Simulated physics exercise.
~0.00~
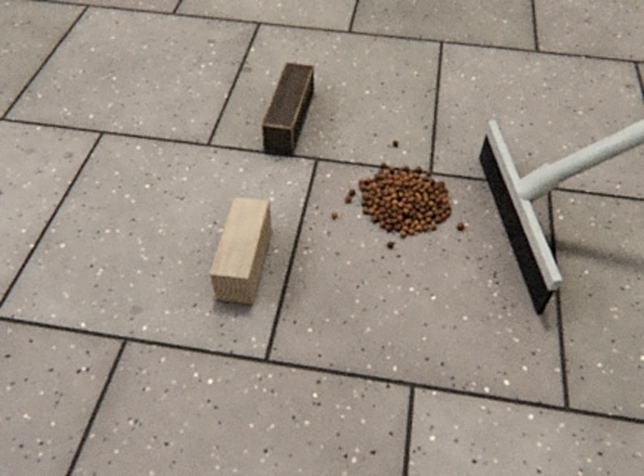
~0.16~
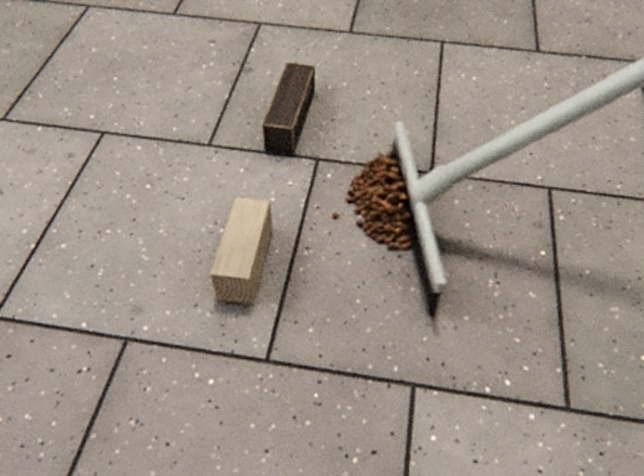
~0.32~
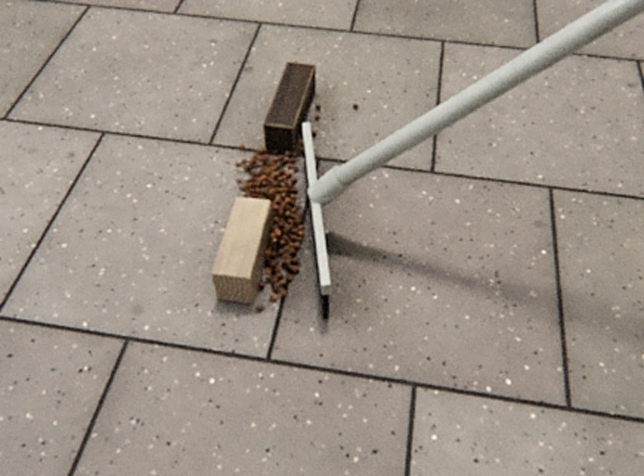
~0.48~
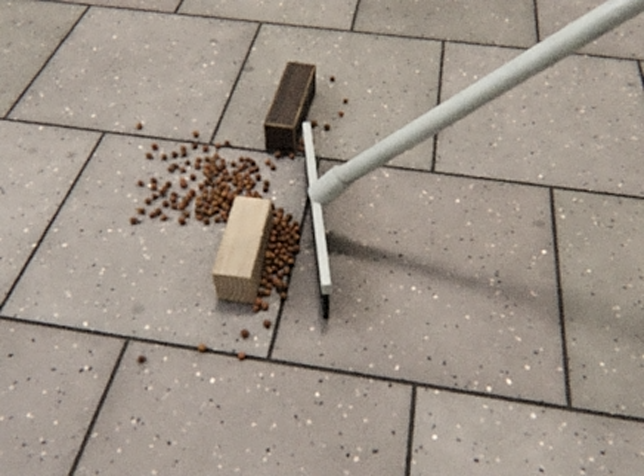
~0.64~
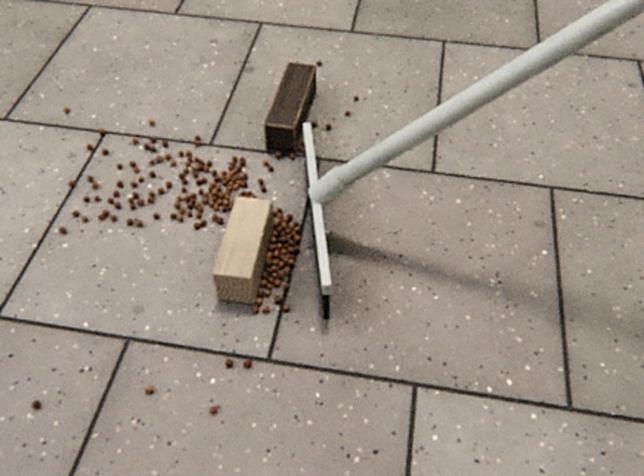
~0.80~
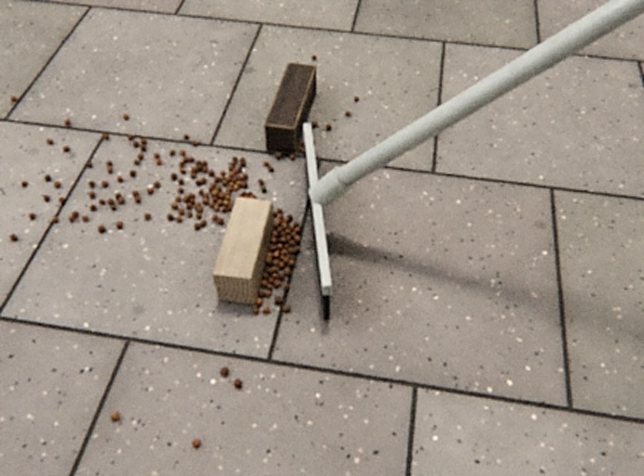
On grey paving, a squeegee pushes brown balls left, and many scatter between two blocks.
